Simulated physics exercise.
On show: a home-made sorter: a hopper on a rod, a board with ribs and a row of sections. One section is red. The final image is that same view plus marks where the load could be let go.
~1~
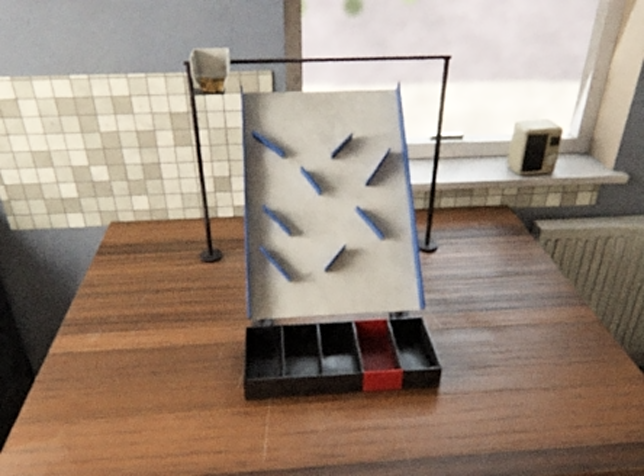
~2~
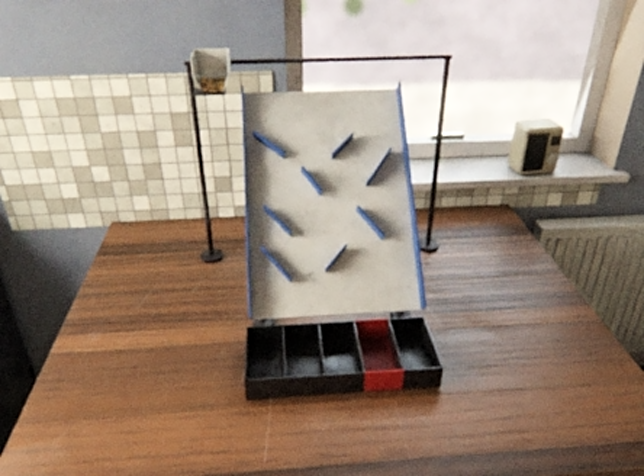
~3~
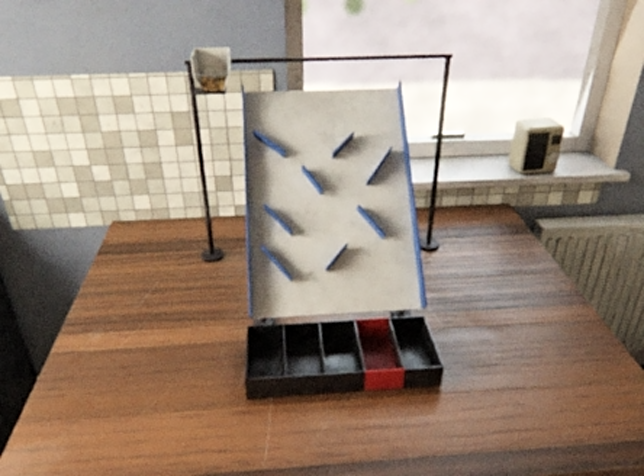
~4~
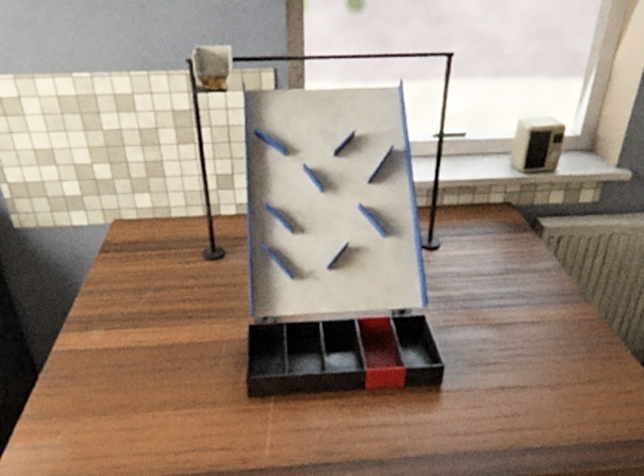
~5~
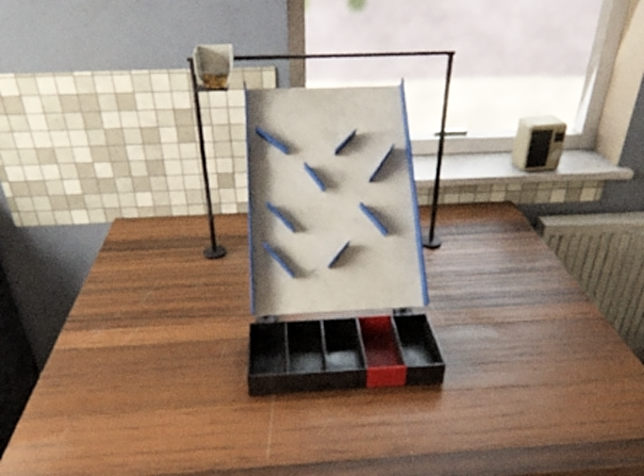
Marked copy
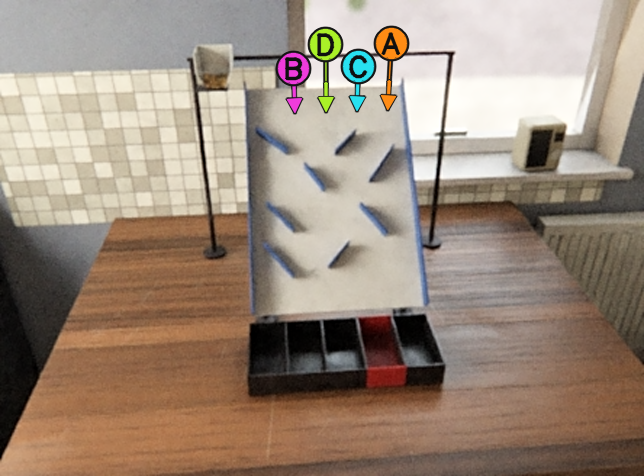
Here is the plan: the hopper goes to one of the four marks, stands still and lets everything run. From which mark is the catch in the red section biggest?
Go for D.
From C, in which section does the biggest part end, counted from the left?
The second.
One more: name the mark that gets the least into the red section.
A.
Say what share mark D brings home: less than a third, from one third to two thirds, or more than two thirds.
It is from one third to two thirds.
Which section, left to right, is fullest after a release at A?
The fifth from the left.
On the marked copy, mark A meets the board at (387, 104); mark B meets the board at (294, 107); mark C meets the board at (357, 105); mark D meets the board at (326, 106).
With A, a stray few in the red section, nearly all in other sections, a small part outside the box.
With B, a small part in the red section, most in other sections, a small part outside the box.
With C, about a quarter in the red section, most in other sections.
With D, about half in the red section, about a third in other sections, a small part outside the box.
